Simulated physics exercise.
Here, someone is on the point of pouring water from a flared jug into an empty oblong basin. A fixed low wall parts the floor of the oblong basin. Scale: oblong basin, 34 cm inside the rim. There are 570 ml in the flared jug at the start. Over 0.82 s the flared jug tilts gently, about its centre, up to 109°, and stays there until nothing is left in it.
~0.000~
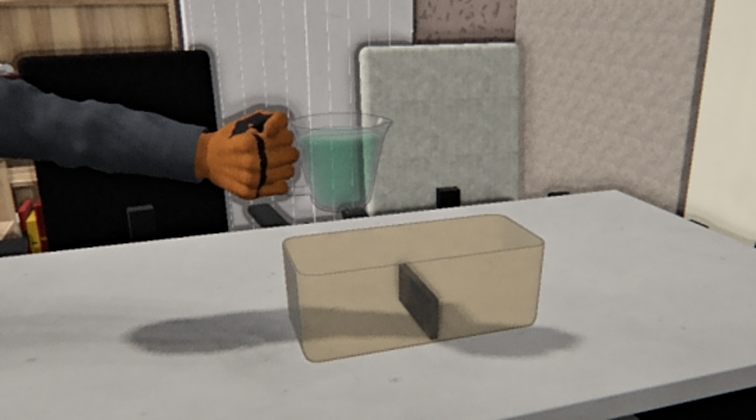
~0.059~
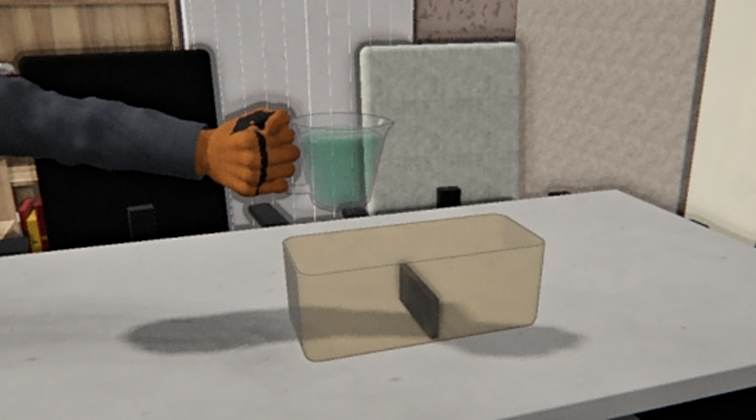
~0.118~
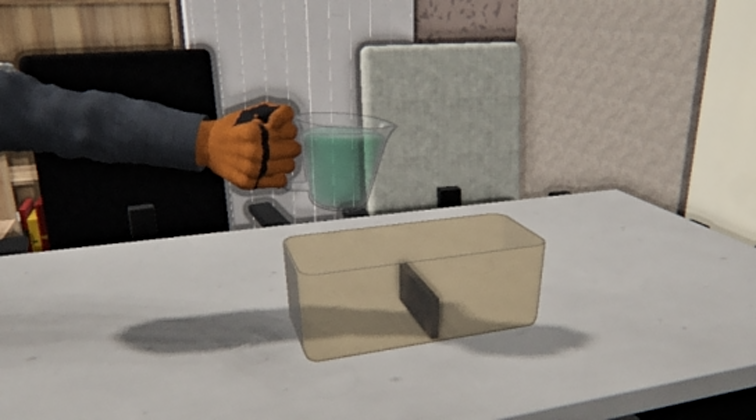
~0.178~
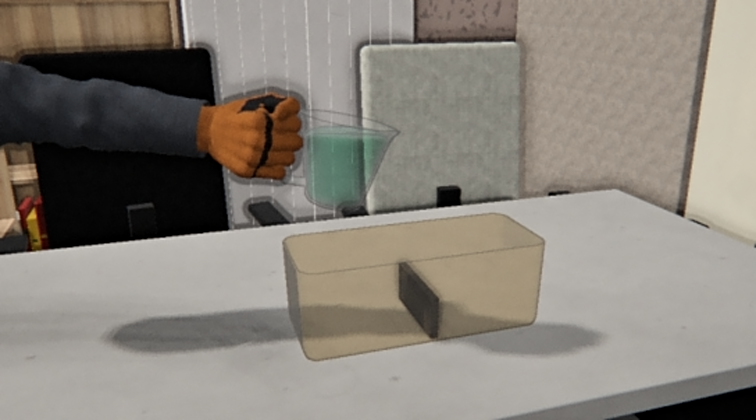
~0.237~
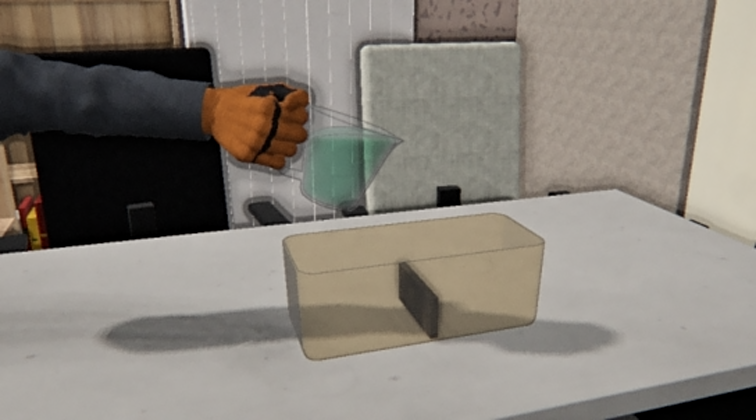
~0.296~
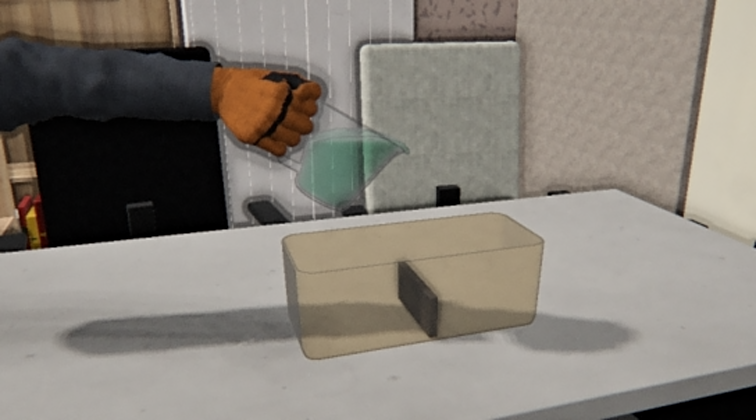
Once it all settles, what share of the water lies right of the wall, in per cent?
67 %.
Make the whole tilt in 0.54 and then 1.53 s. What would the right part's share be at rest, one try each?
Roughly 50 per cent the first time and 85 per cent the second.
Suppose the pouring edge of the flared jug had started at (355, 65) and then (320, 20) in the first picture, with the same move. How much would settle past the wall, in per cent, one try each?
I'd say 25 percent on the first go, 5 percent on the next.
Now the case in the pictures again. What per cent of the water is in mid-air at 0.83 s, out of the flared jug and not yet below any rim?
Airborne fraction: Approx. 4 %.
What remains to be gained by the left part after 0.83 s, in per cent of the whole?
Around 7 in a hundred.
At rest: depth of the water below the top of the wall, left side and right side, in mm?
Roughly 52 mm on the left side and roughly 40 mm on the right.
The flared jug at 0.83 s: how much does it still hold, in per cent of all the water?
3 %.
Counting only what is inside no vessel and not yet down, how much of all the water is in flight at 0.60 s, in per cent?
Around 24 in a hundred.
Then, 0.60 s in, the tilt is 91° and 41 per cent is still to pour, 0 is left of the wall and 35 right of it.
Then, 0.83 s in, the tilt is 109° and 3 per cent is still to pour, 26 is left of the wall and 67 right of it.
Then, 1.06 s in, the tilt is 109° and 0 per cent is still to pour, 33 is left of the wall and 67 right of it.
Then, 1.32 s in, the tilt is 109° and 0 per cent is still to pour, 33 is left of the wall and 67 right of it.
Finally, 33 per cent lies left of the wall, 67 right of it and 1 outside.
